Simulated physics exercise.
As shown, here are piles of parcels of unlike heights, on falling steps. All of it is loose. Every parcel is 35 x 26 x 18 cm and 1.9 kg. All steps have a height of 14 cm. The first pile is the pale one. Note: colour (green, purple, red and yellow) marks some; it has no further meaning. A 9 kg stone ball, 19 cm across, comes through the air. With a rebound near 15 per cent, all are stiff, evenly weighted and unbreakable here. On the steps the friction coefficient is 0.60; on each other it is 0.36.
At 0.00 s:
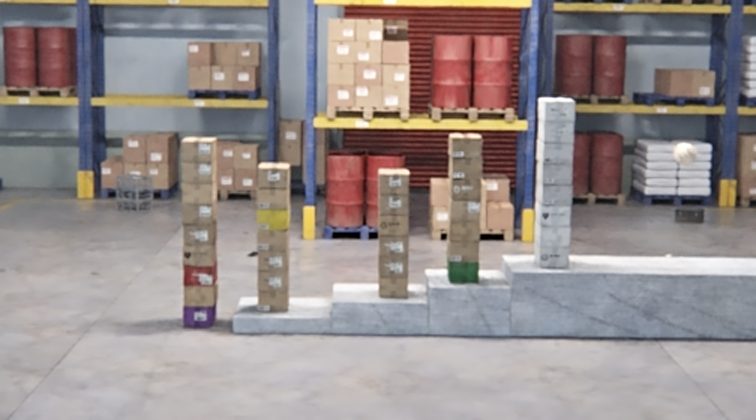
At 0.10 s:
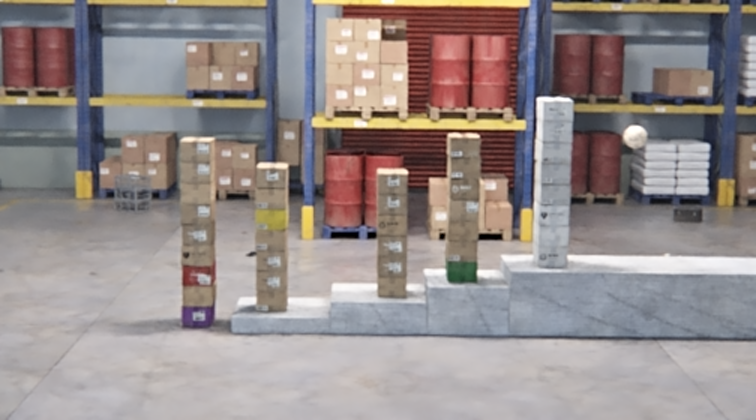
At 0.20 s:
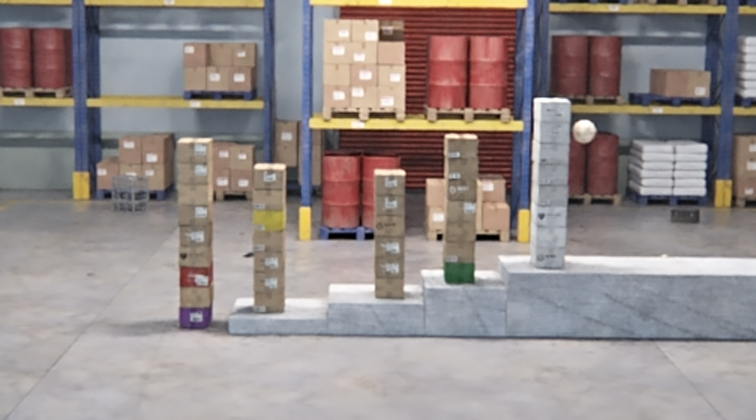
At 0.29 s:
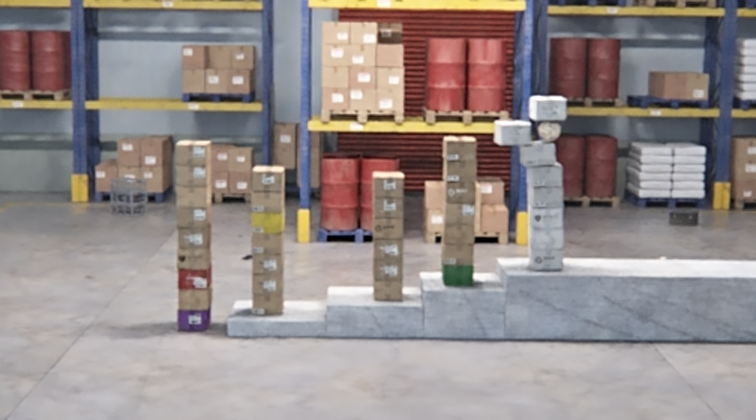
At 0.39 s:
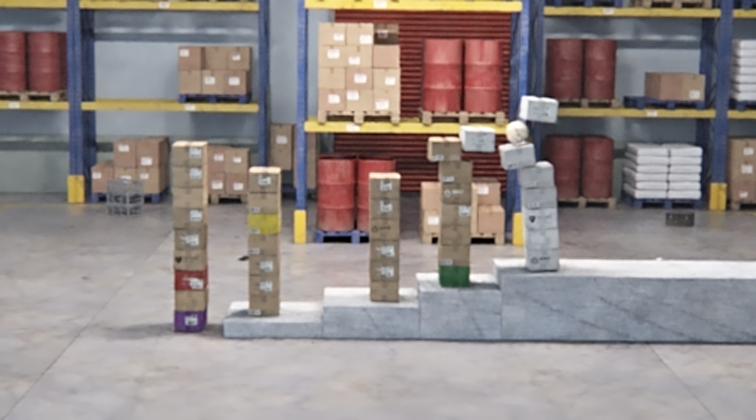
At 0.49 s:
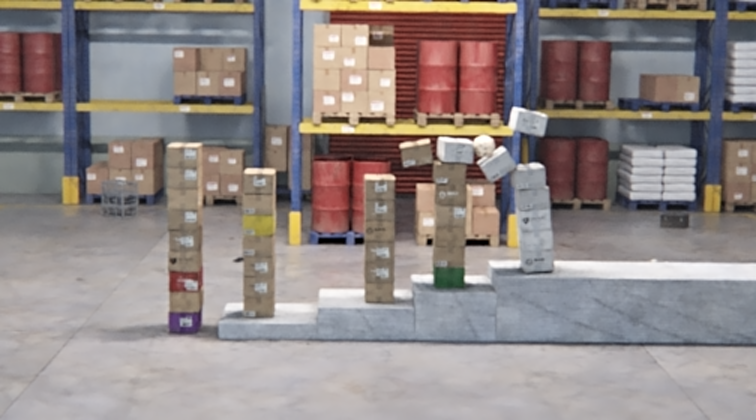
Pale stone ball flying left into a white parcel stack, scattering its top parcels against the neighbouring brown stack in a warehouse.
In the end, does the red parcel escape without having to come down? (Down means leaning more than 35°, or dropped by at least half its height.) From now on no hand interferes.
No.
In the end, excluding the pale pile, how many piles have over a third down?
4.
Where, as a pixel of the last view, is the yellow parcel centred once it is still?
Its middle finishes near pixel (127, 290) of the last picture.
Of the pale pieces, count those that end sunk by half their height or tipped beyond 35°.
That makes 3 in all.
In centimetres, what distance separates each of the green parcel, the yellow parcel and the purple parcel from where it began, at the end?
Net displacement: Green = 10 cm, yellow = 130 cm, purple = 0 cm.
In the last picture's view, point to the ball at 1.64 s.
My estimate is roughly (427, 269).
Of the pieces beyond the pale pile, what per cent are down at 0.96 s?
5 per cent at that moment.
Around 0.96 s, 3 of the pale pile down; 1 of the 29 other parcels down; red parcel unmoved.
Around 1.64 s, 3 of the pale pile down; 10 of the 29 other parcels down; red parcel unmoved; yellow parcel tipped 13°.
Around 2.72 s, 3 of the pale pile down; 24 of the 29 other parcels down; red parcel tipped 62°, 13 cm lower; yellow parcel tipped 55°, 40 cm lower.
Finally (4.1 s), 3 of the pale pile down; 24 of the 29 other parcels down; red parcel on its side; yellow parcel upside down; purple parcel unmoved. Seen by the last camera, middles, red parcel near (133, 314), yellow parcel near (127, 290).
